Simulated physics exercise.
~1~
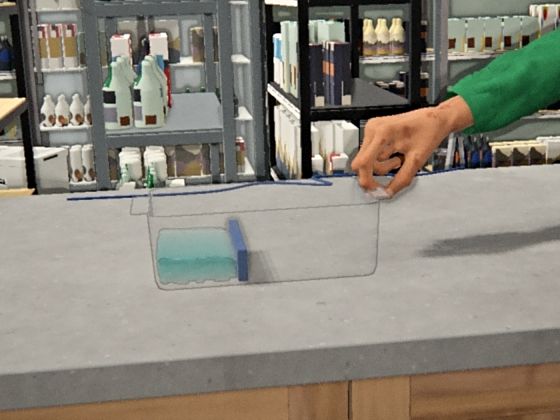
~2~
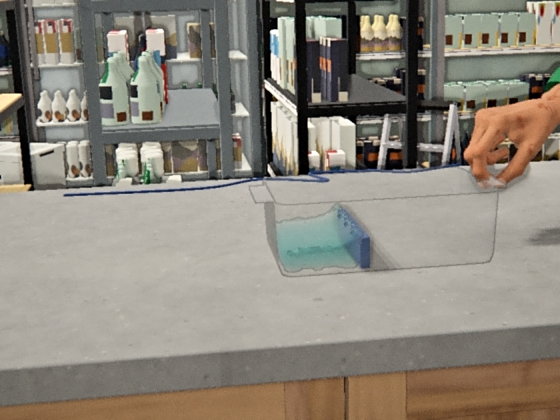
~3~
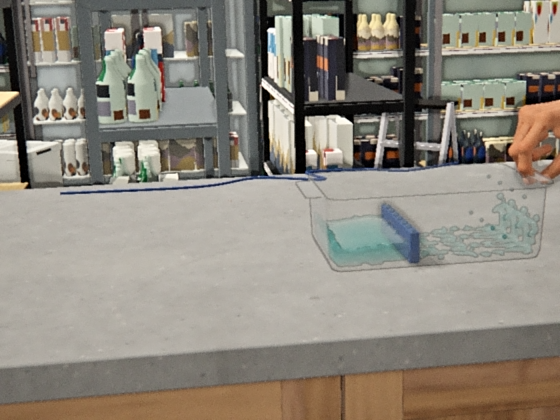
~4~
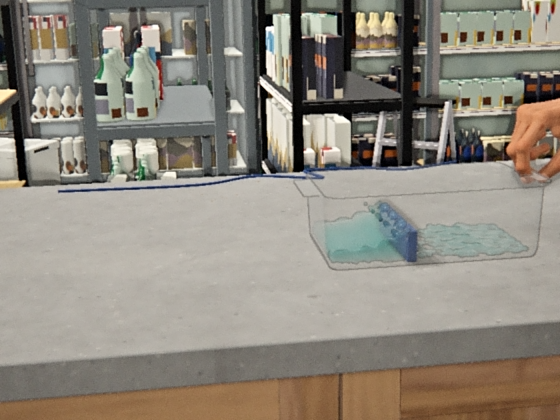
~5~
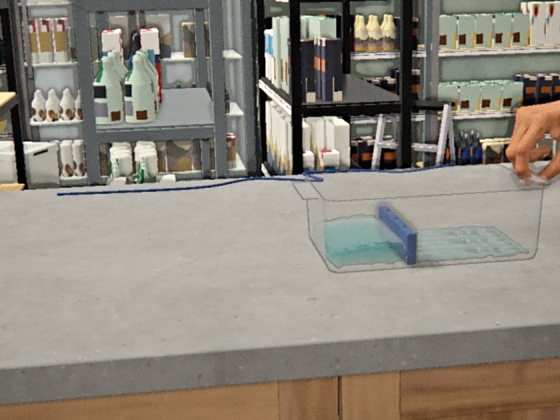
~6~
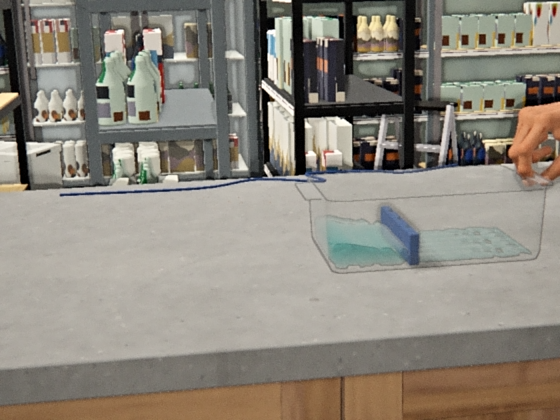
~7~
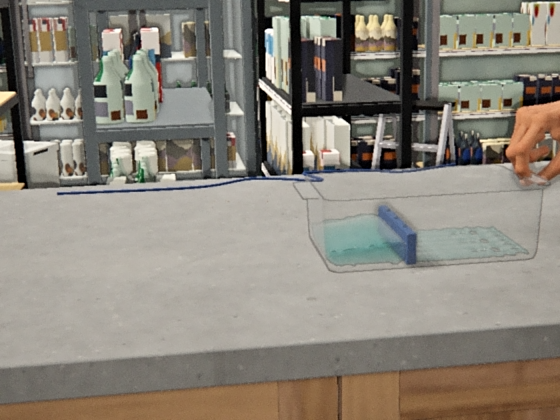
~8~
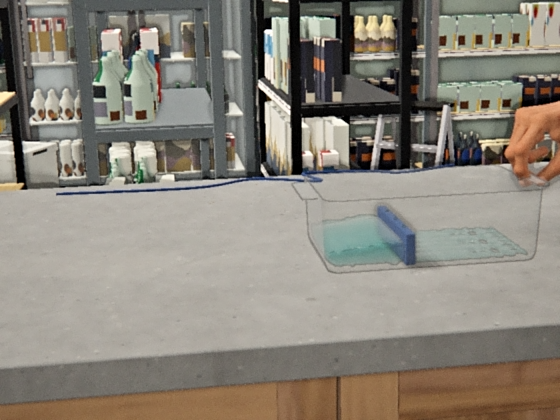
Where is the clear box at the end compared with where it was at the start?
It starts around the middle of the counter in view, slightly to the left, and ends farther right, near the right side of the view.
